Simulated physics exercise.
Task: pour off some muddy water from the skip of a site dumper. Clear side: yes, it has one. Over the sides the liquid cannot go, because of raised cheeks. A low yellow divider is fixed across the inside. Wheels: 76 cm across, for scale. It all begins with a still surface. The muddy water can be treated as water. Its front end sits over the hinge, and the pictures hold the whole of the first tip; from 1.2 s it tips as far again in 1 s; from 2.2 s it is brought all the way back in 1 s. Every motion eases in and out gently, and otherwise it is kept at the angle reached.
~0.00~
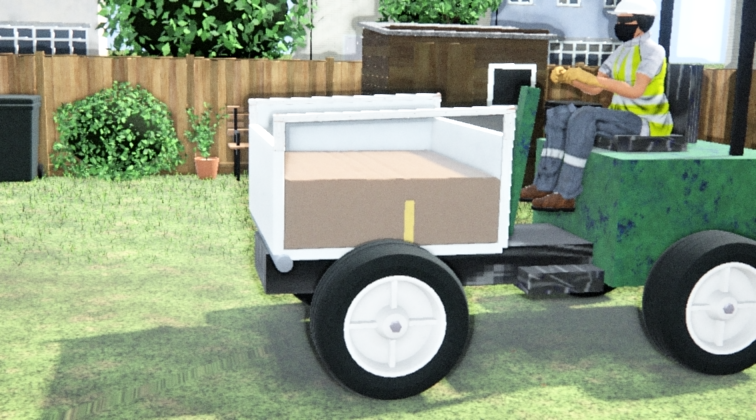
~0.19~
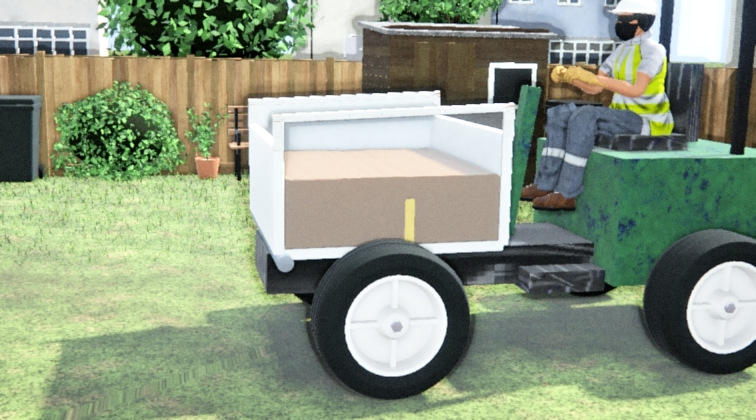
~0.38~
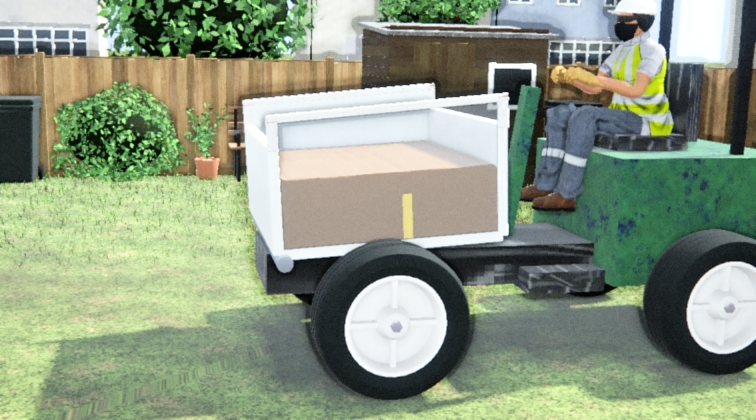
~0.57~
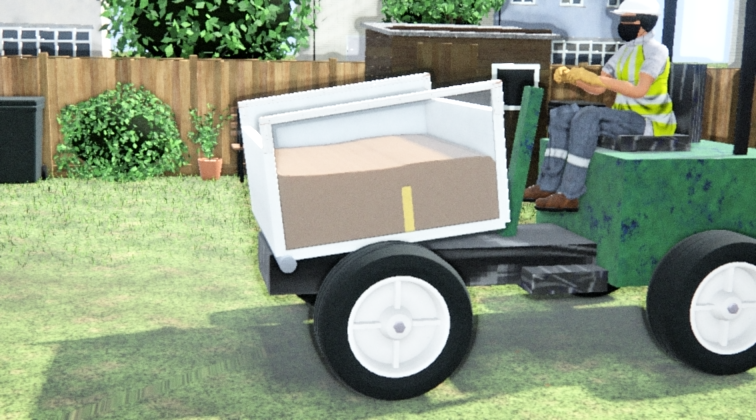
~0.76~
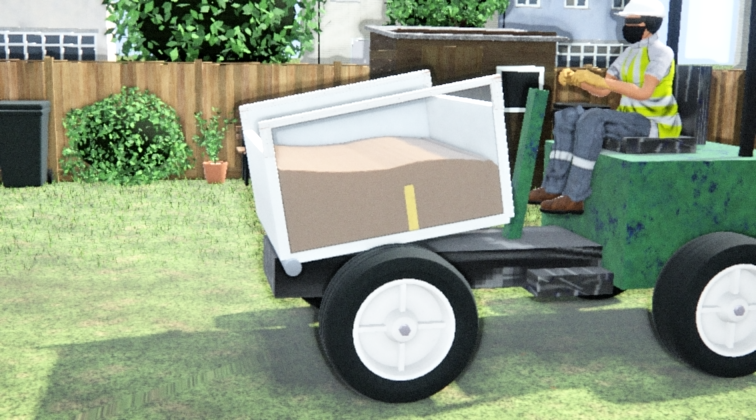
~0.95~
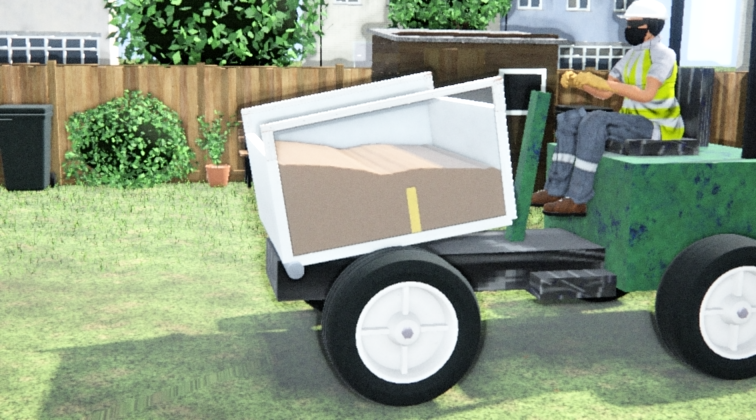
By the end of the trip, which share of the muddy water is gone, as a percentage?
Close to 6 per cent of the muddy water is gone.
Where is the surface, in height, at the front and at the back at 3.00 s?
The front reads 38 cm and the back reads 22 cm.
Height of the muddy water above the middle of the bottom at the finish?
About 30 cm.
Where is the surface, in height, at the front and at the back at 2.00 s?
Around 46 cm toward the front, with 28 cm behind.
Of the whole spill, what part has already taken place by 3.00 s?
By then about 100 per cent is out.
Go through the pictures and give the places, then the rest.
In the first frame, the surface is at (302, 181) near the front wall; the surface is at (479, 179) near the back wall; the lip is at (284, 146); the front is on the left; a wheel hub at (398, 330).
In the second frame, the surface is at (302, 181) near the front wall; the surface is at (480, 176) near the back wall.
In the third frame, the surface is at (298, 180) near the front wall; the surface is at (476, 168) near the back wall; the skip is tilted 3° forwards.
In the fourth frame, the surface is at (295, 177) near the front wall; the surface is at (474, 158) near the back wall; the skip is tilted 7° forwards.
In the fifth frame, the surface is at (296, 172) near the front wall; the surface is at (476, 162) near the back wall; the skip is tilted 9° forwards.
In the sixth frame, the surface is at (296, 167) near the front wall; the surface is at (479, 170) near the back wall; the skip is tilted 9° forwards; the lip is at (276, 155); a wheel hub at (410, 336).
Then, 2.00 s in, the skip is at 19° forwards, the surface stands 27 cm at the back and 46 cm at the front; nothing has left.
Then, 3.00 s in, the surface stands 22 cm at the back and 39 cm at the front; 6 per cent is out, over the front.
Then, 4.00 s in, the surface stands 33 cm at the back and 31 cm at the front; 6 per cent is out, over the front.
Then, 6.09 s in, 6 per cent is out, over the front, 24 of 435 litres.
